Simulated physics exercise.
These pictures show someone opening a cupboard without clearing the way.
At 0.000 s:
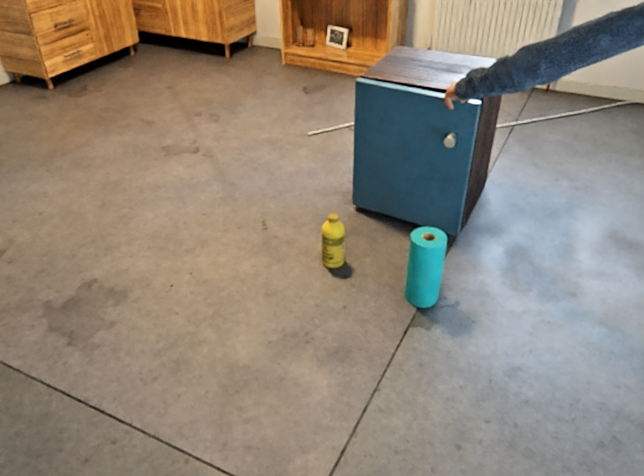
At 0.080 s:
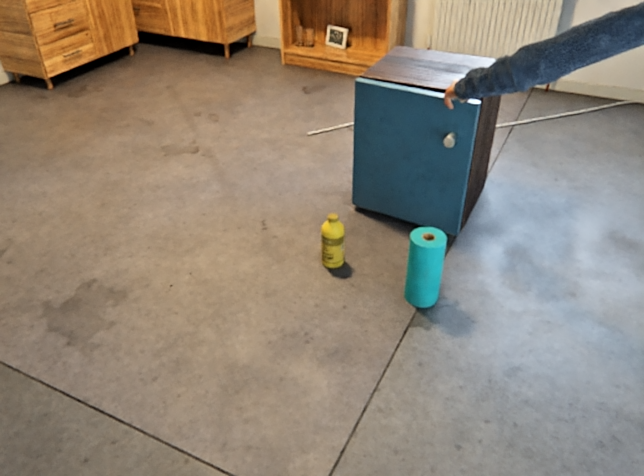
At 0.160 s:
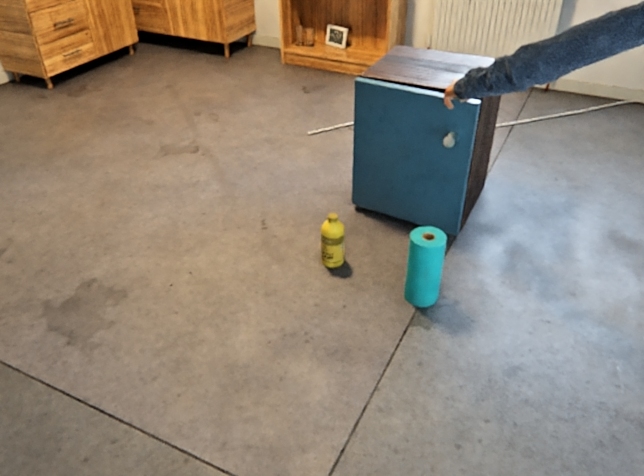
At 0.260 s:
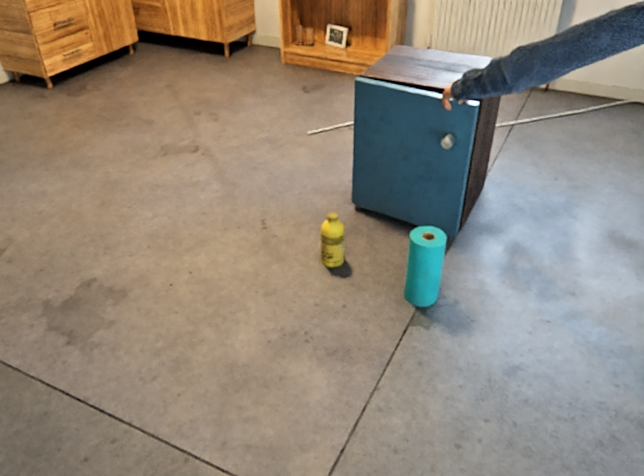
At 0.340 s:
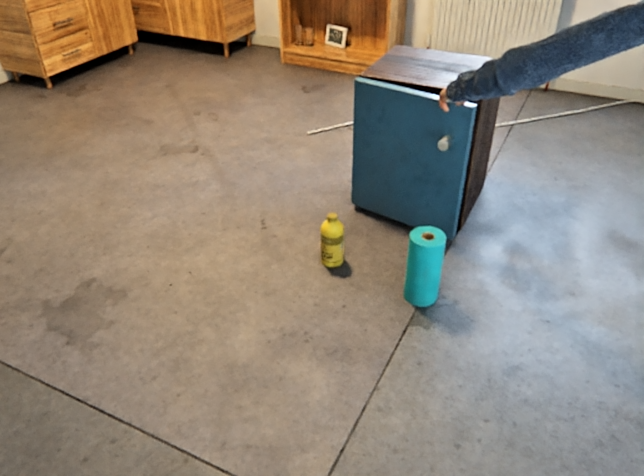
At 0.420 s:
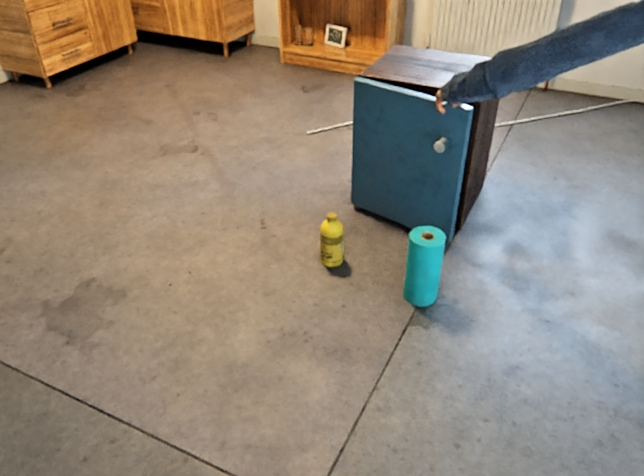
A hand slowly pulls the blue cupboard door slightly open behind a yellow bottle and turquoise roll.
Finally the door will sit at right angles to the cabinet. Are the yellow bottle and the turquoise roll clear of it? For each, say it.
Outcome: The yellow bottle is pushed along; the turquoise roll remains where it is.
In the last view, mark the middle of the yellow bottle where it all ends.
(299, 233).
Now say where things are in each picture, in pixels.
In the first frame, door 4° open; yellow bottle (333, 239); turquoise roll (425, 268); door (407, 161).
In the second frame, door 4° open; turquoise roll (425, 268); door (407, 161).
In the third frame, door 4° open; yellow bottle (333, 239); door (406, 161).
In the fourth frame, door 6° open; turquoise roll (425, 267); door (405, 162).
In the fifth frame, door 9° open; yellow bottle (332, 239); door (403, 163).
In the sixth frame, door 12° open; yellow bottle (332, 239); turquoise roll (424, 267); door (401, 164).
Around 2.02 s, door 73° open; yellow bottle travelled a little near (328, 238); turquoise roll at rest near (424, 267).
Around 2.22 s, door 80° open; yellow bottle travelled about its own width near (315, 237); turquoise roll at rest near (424, 267).
Around 2.38 s, door 86° open; yellow bottle travelled about its own width near (305, 235); turquoise roll at rest near (424, 267).
Finally (3.0 s), the yellow bottle gets knocked, near (299, 233); the turquoise roll escapes contact, near (424, 267).
